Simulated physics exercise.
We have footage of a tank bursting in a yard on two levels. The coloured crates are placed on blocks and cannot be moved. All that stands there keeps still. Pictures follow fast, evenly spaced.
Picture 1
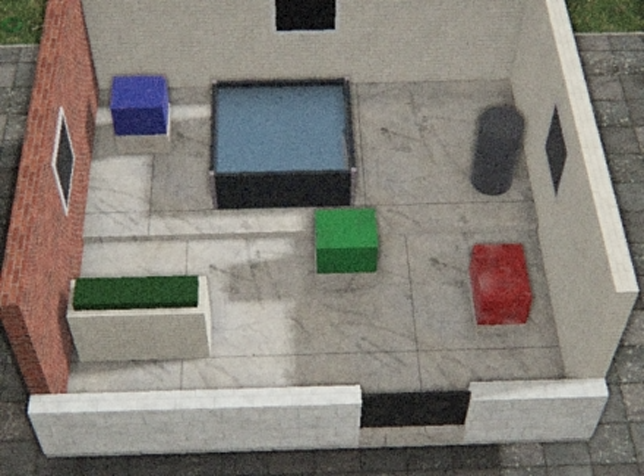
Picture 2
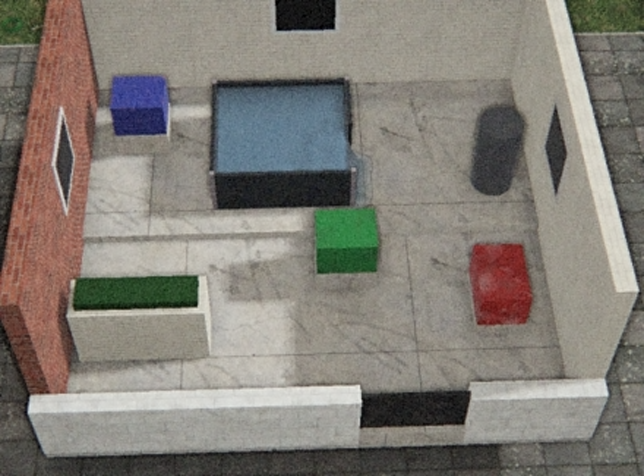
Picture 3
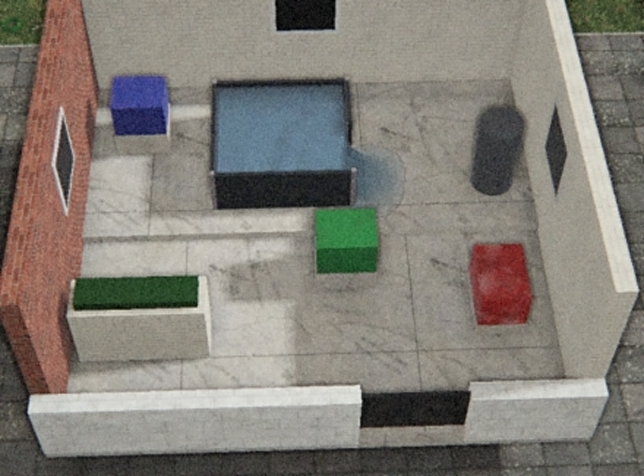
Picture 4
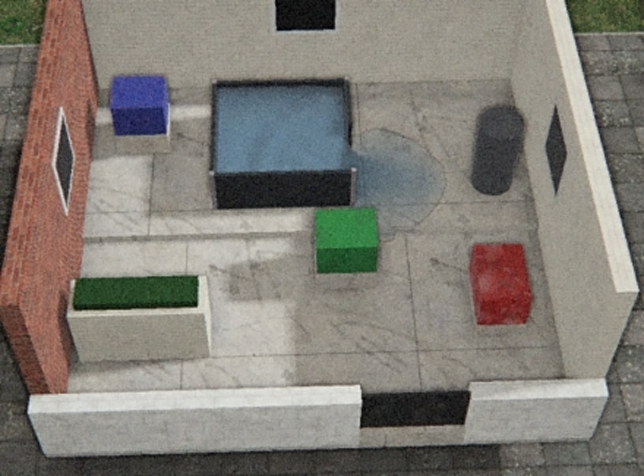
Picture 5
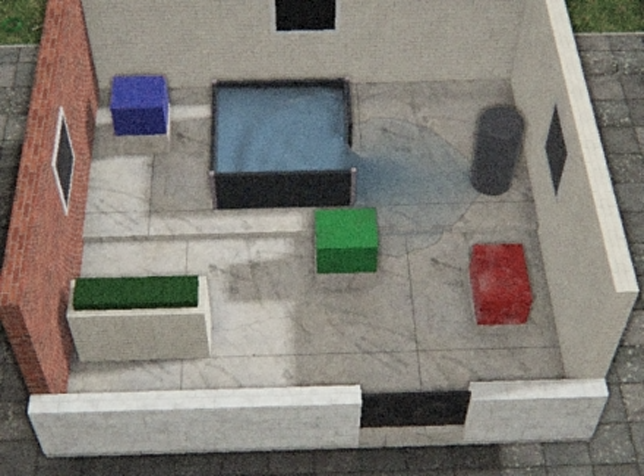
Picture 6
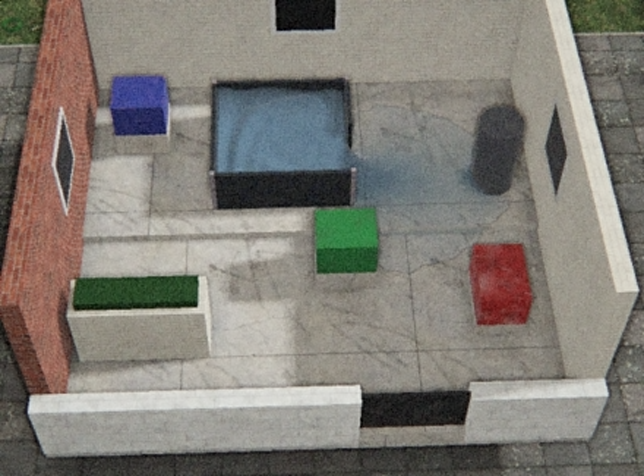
Water pouring from the right side of a dark-walled tank and spreading rightward across a walled yard, past a green block, to a grey cylinder.
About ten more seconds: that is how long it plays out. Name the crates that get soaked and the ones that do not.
As I see it, the red crate gets dampened by the water. The green crate avoids any dampness from the water. The blue crate avoids any dampness from the water.
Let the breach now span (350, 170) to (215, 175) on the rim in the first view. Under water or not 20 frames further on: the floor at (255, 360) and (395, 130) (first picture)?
First spot swamped, second spot unflooded.
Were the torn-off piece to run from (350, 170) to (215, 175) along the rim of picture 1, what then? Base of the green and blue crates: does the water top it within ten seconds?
As I see it, the green one gets reached, and the blue one is not reached.
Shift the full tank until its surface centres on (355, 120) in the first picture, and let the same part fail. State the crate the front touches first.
Answer: The red-painted one.
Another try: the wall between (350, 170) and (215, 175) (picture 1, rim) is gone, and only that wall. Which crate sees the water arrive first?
That would be the green crate.
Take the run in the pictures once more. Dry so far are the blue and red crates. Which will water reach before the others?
That's the crate marked red.
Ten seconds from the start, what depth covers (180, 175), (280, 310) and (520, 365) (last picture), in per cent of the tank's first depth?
Roughly 0, 6 and 10 per cent, in turn.
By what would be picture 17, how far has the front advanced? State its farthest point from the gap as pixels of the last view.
The wet edge reaches furthest near (563, 410).
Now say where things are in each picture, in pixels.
In the first picture, the water tank at (282, 129) is whole and still.
In the second picture, the front is at a hidden place, out from the gap at (349, 170).
In the third picture, water pours out at (349, 171) and has run to (398, 165).
In the fourth picture, water pours out at (349, 171) and has run to (439, 189).
In the fifth picture, water pours out at (349, 171) and has run to (473, 192).
In the sixth picture, the front is at (501, 204), out from the gap at (349, 171).
A moment on, water covers 25 % of the floor; the red crate water round its plinth, the green crate water round its plinth, the blue crate not reached.
Next, water covers 35 % of the floor; the red crate water round its plinth, the green crate water round its plinth, the blue crate not reached.
Then, water covers 45 % of the floor; the red crate water round its plinth, the green crate water round its plinth, the blue crate not reached.
Later, water covers 75 % of the floor; the red crate water round its plinth, the green crate water round its plinth, the blue crate water round its plinth.
In the end, water covers 90 % of the floor; the red crate was topped, the green crate stayed above the water, the blue crate stayed above the water.
